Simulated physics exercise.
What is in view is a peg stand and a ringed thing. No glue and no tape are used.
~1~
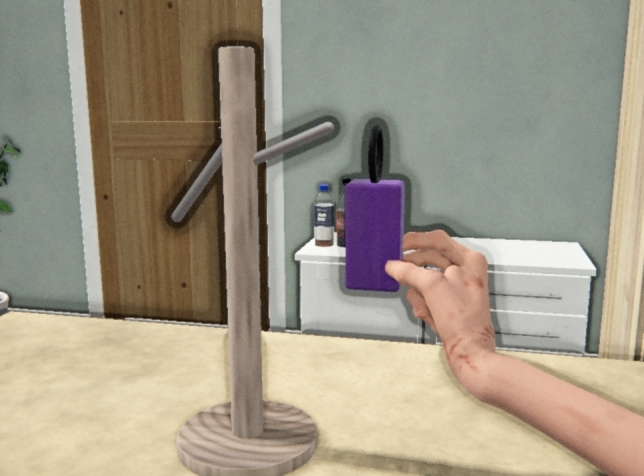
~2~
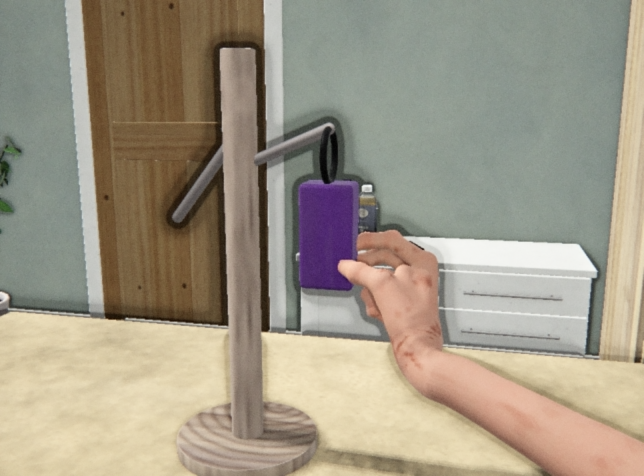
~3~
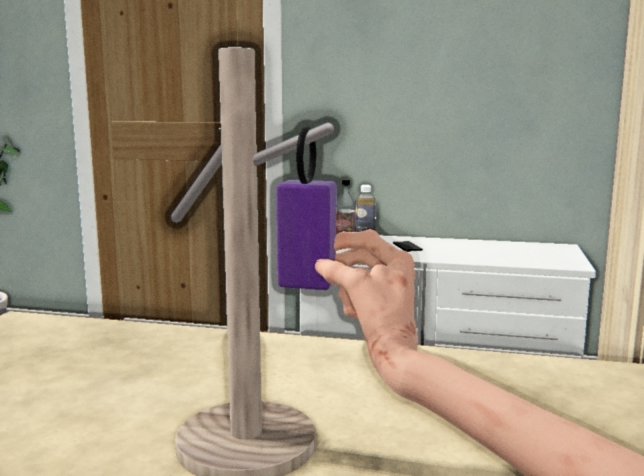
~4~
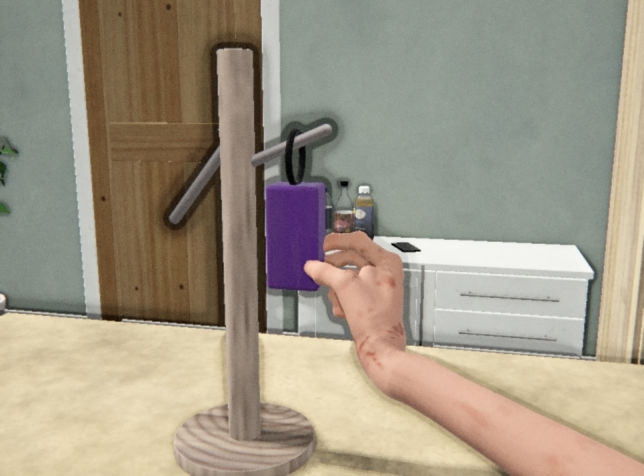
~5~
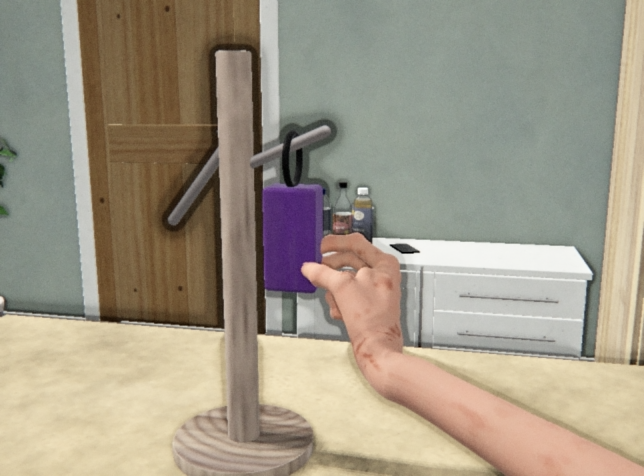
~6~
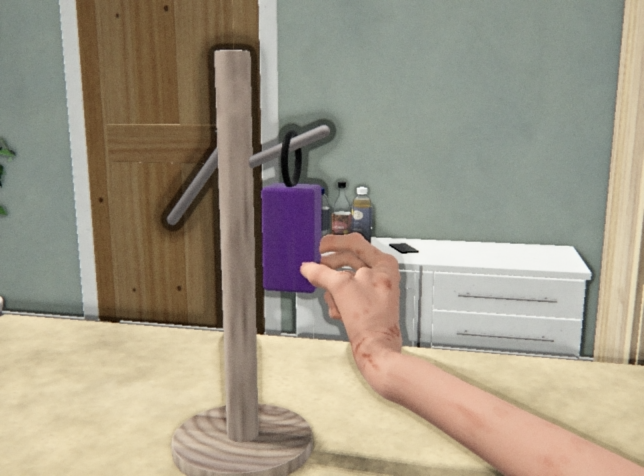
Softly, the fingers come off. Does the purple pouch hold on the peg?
I think it will stay in place here.
Then, 0.10 s later than the last frame, purple pouch tilted by 9° near (286, 217).
When it is over, the purple pouch remains hooked, near (284, 220).
